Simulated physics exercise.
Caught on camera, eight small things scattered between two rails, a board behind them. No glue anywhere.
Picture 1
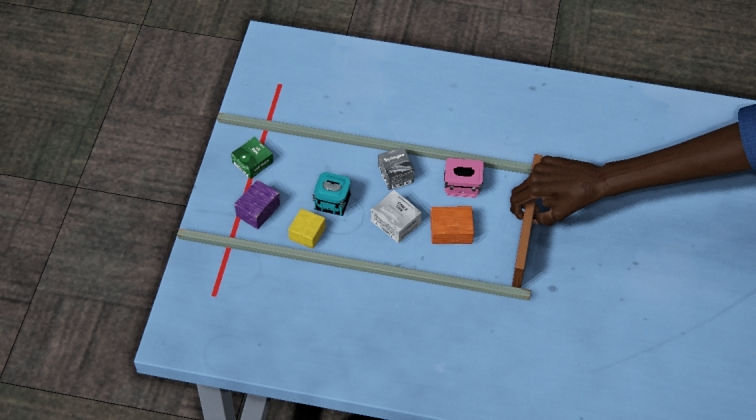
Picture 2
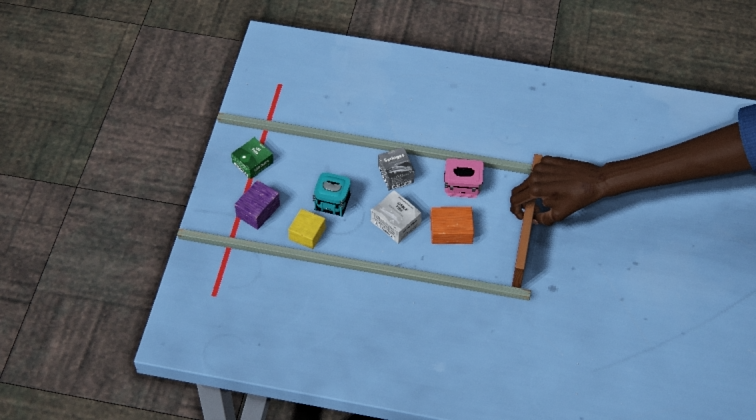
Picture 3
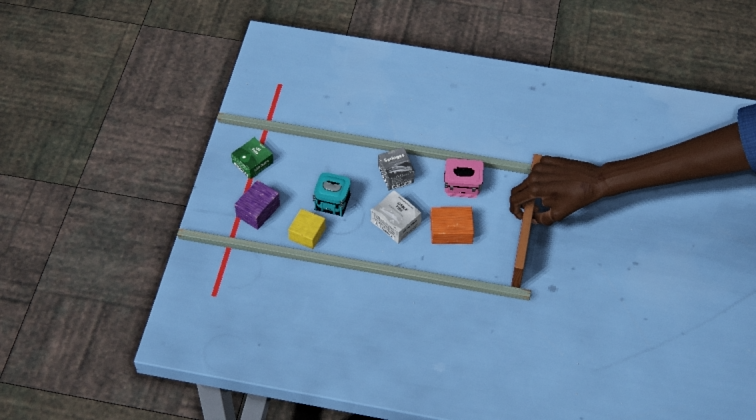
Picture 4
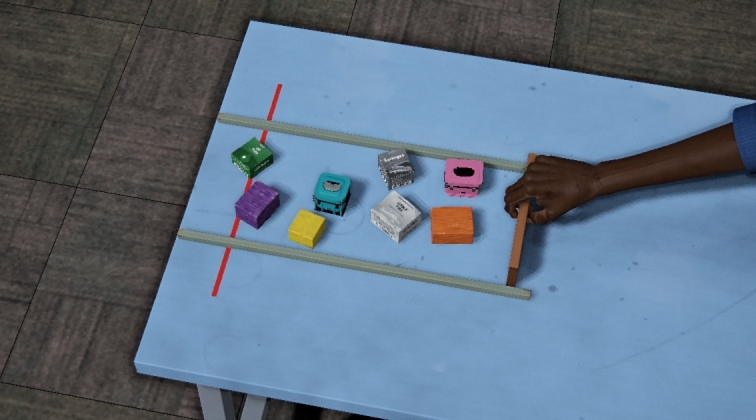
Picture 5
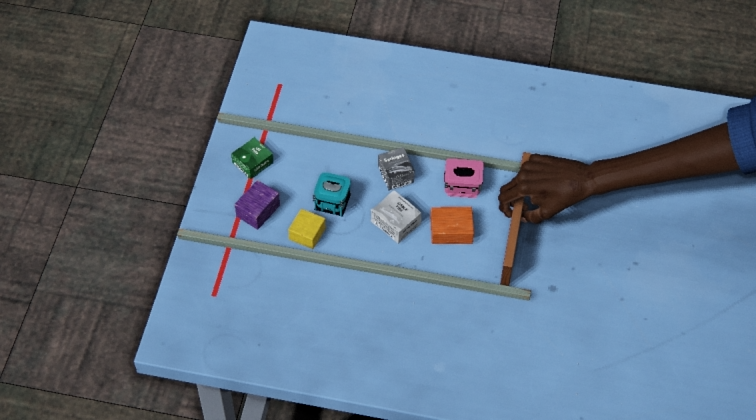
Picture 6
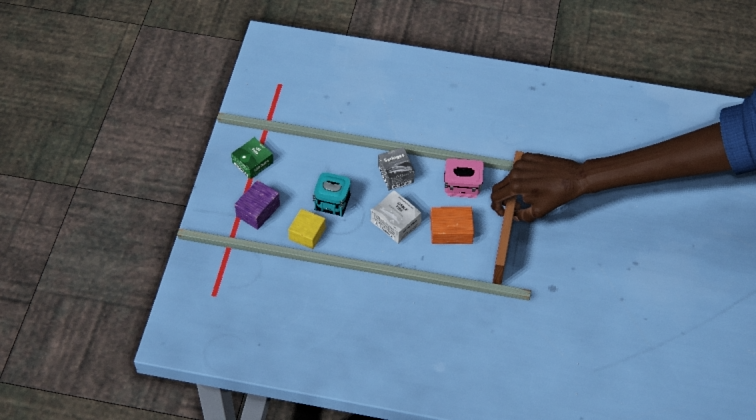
On a blue table, a hand held a wooden board between two rails and slid it slightly left toward eight small coloured boxes and blocks, which stayed still near and across a red line.
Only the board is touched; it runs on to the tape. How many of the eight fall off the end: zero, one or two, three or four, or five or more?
Here the number that fall off is three or four.
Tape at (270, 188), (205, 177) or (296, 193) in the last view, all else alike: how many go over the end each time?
In that order 2, 8 and 0.
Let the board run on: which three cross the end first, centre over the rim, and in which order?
In order: The purple block, then the green box, then the white box.
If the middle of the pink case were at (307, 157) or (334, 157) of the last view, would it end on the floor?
The pink case stays on; holds on.
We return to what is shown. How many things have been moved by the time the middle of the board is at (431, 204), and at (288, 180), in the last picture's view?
By then 4, and 8.
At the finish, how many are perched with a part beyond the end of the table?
Overhanging: 2.
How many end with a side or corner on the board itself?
It touches 3.
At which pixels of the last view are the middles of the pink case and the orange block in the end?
First (242, 140), then (227, 184).
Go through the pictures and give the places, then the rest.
In the first picture, green box (253, 158); purple block (258, 205); yellow block (307, 229); board (528, 221); tape (249, 184).
In the second picture, purple block (258, 205); turquoise case (332, 194).
In the third picture, yellow block (307, 229); orange block (452, 225).
In the fourth picture, green box (253, 158); board (522, 220).
In the fifth picture, purple block (258, 205); grey box (396, 169).
In the sixth picture, green box (253, 158); purple block (258, 205); yellow block (307, 229); board (509, 217); tape (249, 184).
A little later, none off yet; green box at rest near (253, 158); purple block at rest near (258, 205); yellow block shifted a little near (295, 229).
When it is over, the number that fall off is three or four; down, white box, purple block and green box.
